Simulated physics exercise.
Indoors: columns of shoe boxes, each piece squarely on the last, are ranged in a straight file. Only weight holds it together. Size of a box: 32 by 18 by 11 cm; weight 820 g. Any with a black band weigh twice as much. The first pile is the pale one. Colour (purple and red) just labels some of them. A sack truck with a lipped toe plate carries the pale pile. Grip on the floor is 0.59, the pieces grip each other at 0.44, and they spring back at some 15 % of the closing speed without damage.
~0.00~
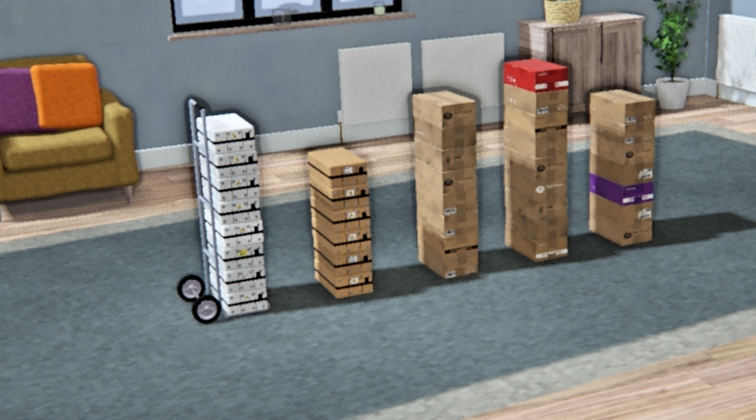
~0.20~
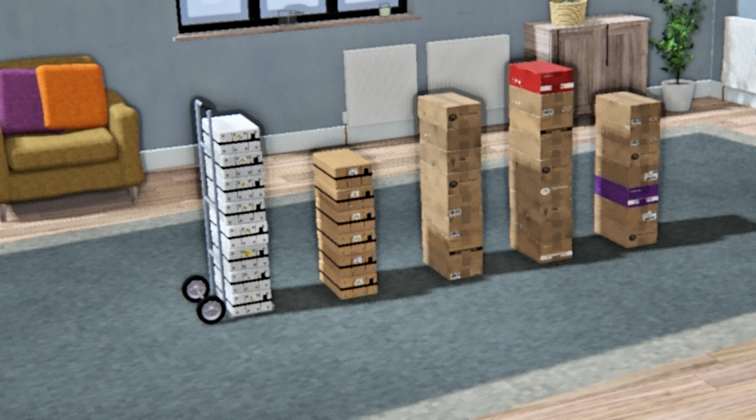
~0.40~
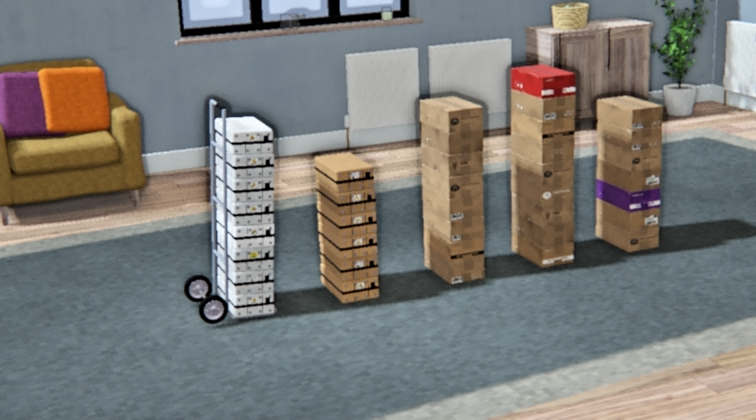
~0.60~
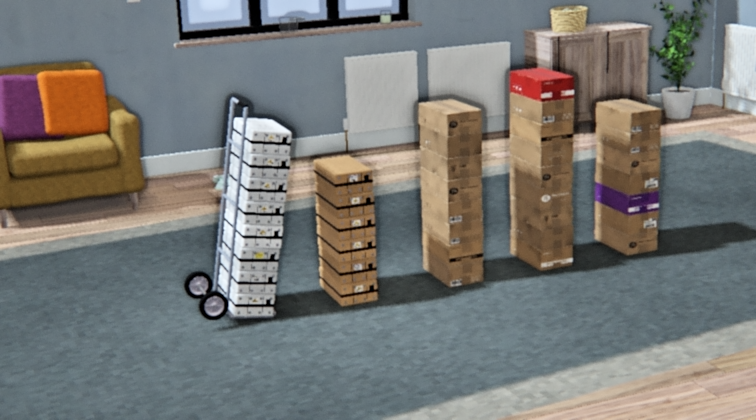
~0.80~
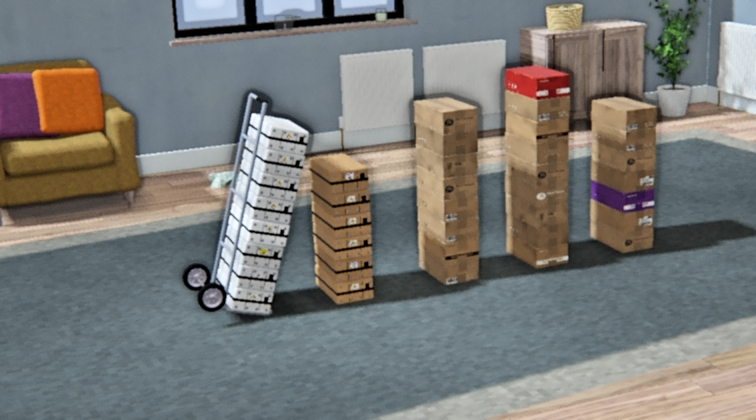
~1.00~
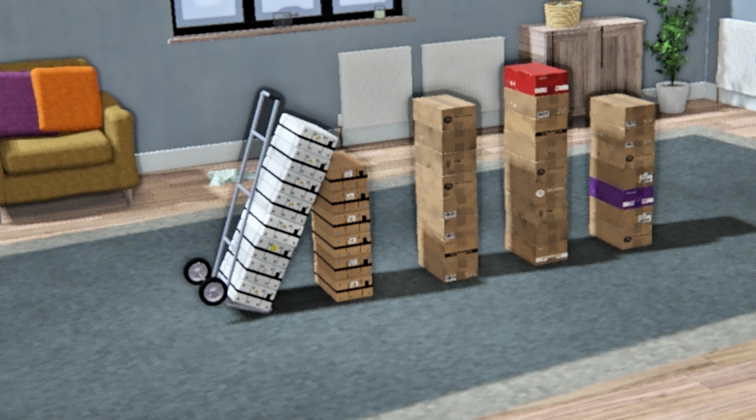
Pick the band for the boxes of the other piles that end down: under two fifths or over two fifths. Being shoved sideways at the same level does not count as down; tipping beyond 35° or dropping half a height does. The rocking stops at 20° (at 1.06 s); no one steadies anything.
Ending down: Over two fifths.
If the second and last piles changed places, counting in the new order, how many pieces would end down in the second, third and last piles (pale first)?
In that case second 7, third 7, last 0.
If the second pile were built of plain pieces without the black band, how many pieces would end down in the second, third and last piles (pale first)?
Then second 6, third 7, last 6.
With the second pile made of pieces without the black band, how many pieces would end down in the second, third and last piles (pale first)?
Then second 6, third 7, last 6.
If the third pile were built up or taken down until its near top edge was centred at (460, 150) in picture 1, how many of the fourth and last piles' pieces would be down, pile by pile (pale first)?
In that case fourth 9, last 7.
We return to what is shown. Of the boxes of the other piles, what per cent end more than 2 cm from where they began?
100 per cent.
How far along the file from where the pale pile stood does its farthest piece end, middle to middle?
Some 150 cm.
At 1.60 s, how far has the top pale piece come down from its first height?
Roughly 15 cm.
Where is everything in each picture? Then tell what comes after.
In the first picture (we follow the side turned to the camera), truck frame (207, 152) 0° forward; purple box (606, 189); red box (552, 80); no other piece has moved.
The second picture shows truck frame (212, 153) 0° forward; purple box (611, 191).
The third picture shows truck frame (225, 152) 4° forward, top of the pale pile leaning 4°; red box (559, 86); no other piece has moved.
The fourth picture shows truck frame (242, 150) 10° forward, top of the pale pile leaning 10°; red box (558, 89); no other piece has moved.
The fifth picture shows truck frame (257, 145) 16° forward, top of the pale pile leaning 17°; red box (553, 87); no other piece has moved.
The sixth picture shows truck frame (267, 141) 20° forward, top of the pale pile leaning 27°; red box (552, 84); purple box (606, 193); no other piece has moved.
Around 1.60 s, 8 of the pale pile down; 1 of the 30 other boxes down.
Around 2.40 s, 8 of the pale pile down; 13 of the 30 other boxes down; red box tipped 21°.
Around 3.06 s, 8 of the pale pile down; 28 of the 30 other boxes down; purple box on its side; red box tipped 45°, 60 cm lower.
Finally (4.0 s), 7 of the pale pile down; 27 of the 30 other boxes down; red box upside down; purple box on its side. That is 90 per cent. Seen by the last camera, middles, purple box near (707, 205).
